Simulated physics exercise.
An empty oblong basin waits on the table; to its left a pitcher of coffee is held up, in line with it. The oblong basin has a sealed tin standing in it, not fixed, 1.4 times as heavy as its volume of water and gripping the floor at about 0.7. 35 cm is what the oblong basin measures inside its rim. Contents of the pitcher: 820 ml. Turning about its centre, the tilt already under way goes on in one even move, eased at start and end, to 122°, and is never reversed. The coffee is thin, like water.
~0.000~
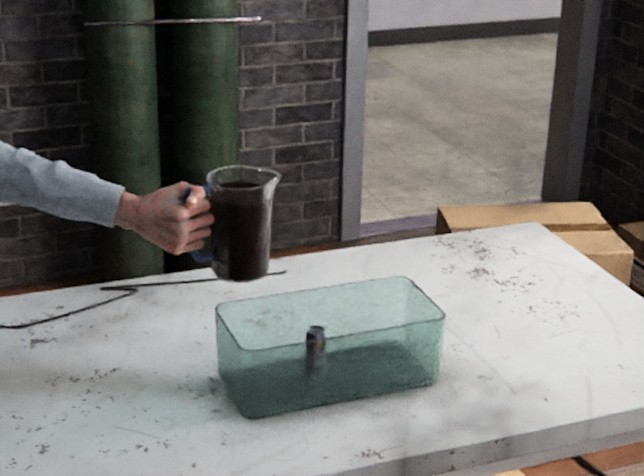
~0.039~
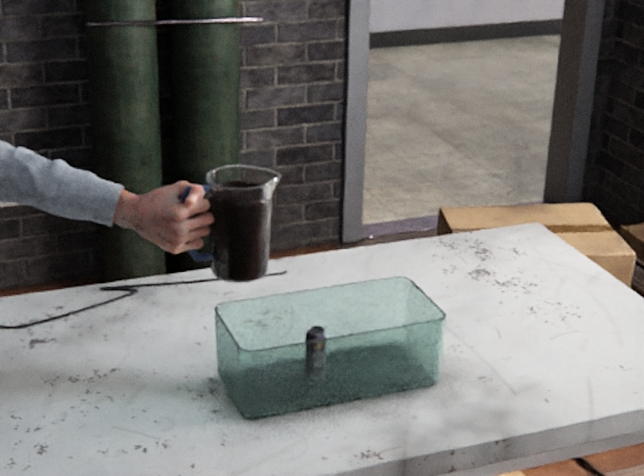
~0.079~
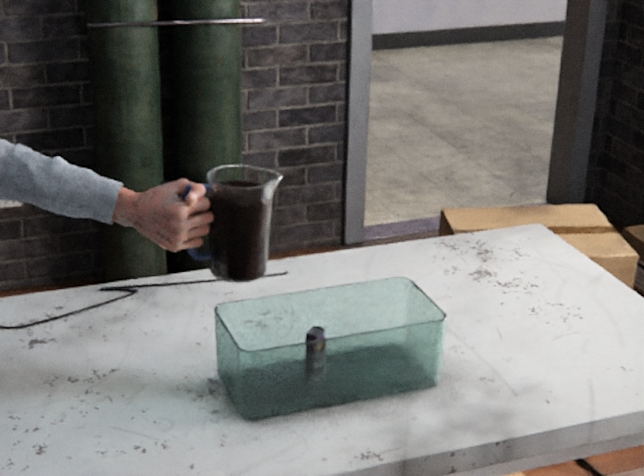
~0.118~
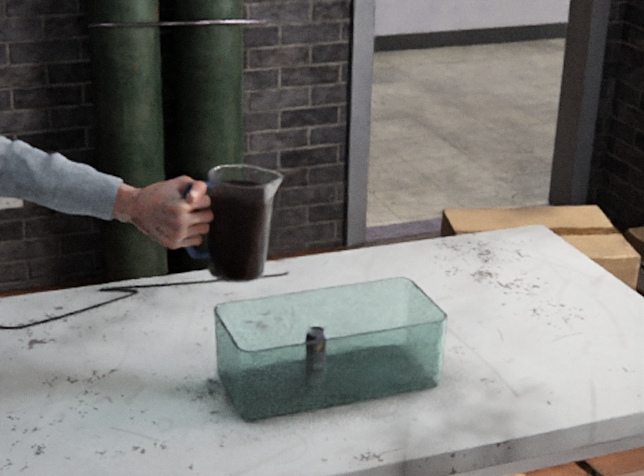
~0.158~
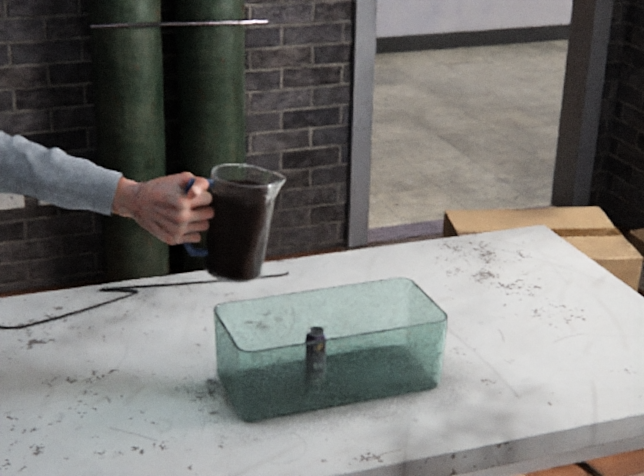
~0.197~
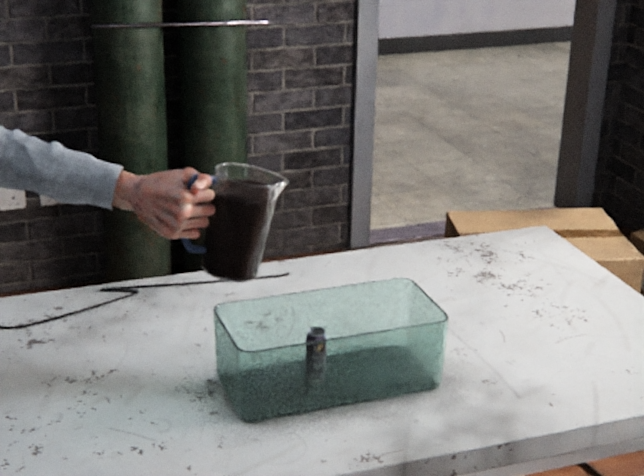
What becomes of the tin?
It is not overturned.
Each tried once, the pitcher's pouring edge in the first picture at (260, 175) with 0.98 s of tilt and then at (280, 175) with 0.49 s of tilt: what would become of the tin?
Try 1: Tipped over; try 2: Still standing.
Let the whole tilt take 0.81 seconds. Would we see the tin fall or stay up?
Result: Tin upright.
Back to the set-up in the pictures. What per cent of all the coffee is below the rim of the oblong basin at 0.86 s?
52 per cent or thereabouts.
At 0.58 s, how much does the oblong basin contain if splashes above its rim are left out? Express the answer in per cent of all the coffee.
At that time the basin holds about 2 per cent of the liquid.
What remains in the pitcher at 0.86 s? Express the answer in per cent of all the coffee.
Remaining share: Approx. 22 %.
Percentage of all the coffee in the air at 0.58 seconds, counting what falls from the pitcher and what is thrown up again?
About 16 per cent.
After 0.58 s the tilt is 79° and 82 per cent is still to pour; the tin stands where it began.
After 0.86 s the tilt is 118° and 23 per cent is still to pour; the tin stands where it began.
After 1.16 s the tilt is 122° and 0 per cent is still to pour; the tin leans 4°.
After 1.48 s the tilt is 122° and 0 per cent is still to pour; the tin stands where it began.
In the end the tin stands where it began.
